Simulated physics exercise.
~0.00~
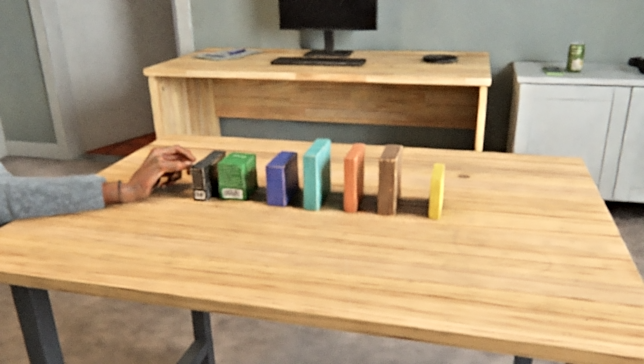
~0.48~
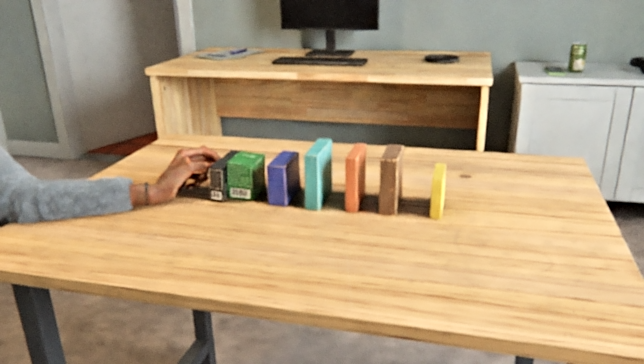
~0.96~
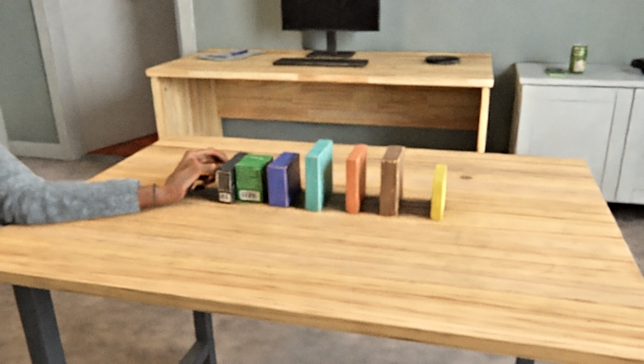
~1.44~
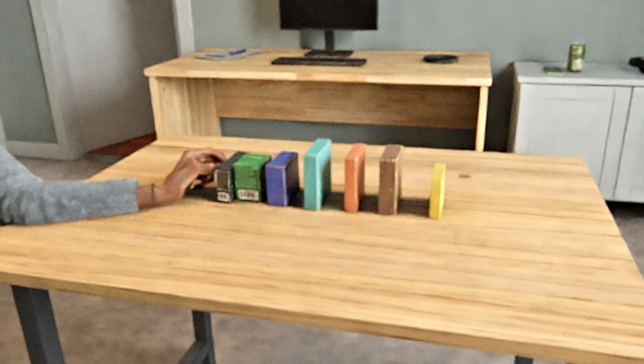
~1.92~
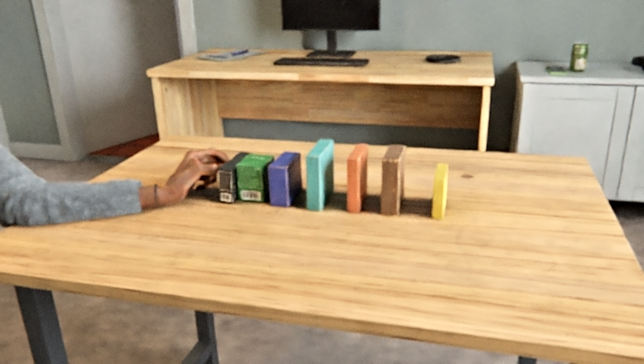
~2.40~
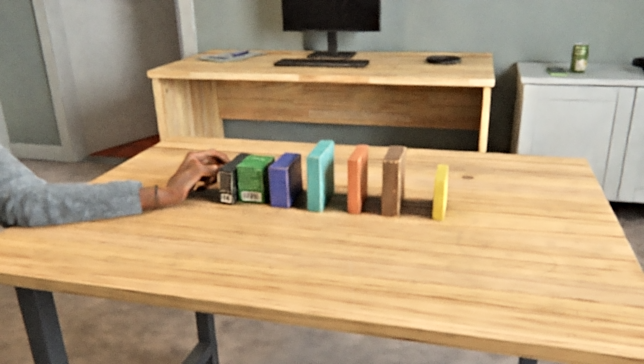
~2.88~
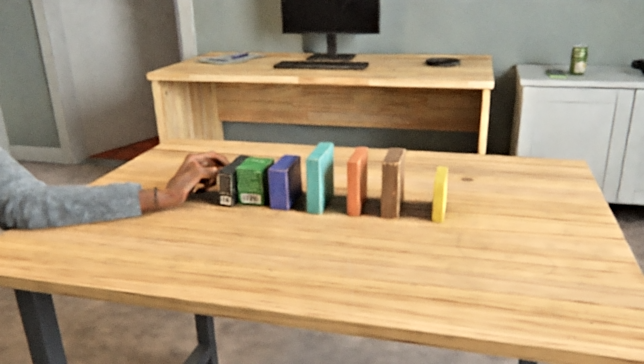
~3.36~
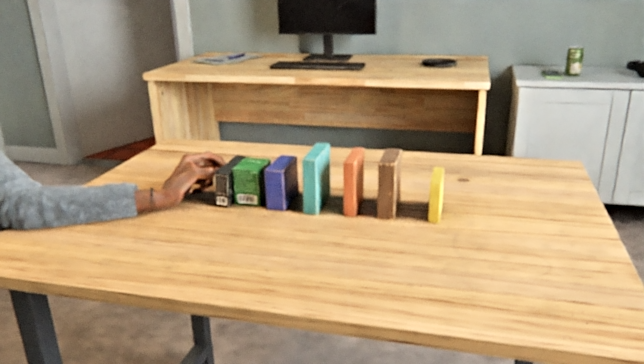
On a wooden table, a hand slides the black packet at the left end of an upright row slightly right, shifting it and the neighbouring green packet closer to the blue block. Both packets remain upright with the hand beside them, and the turquoise, orange, brown and yellow pieces still stand.
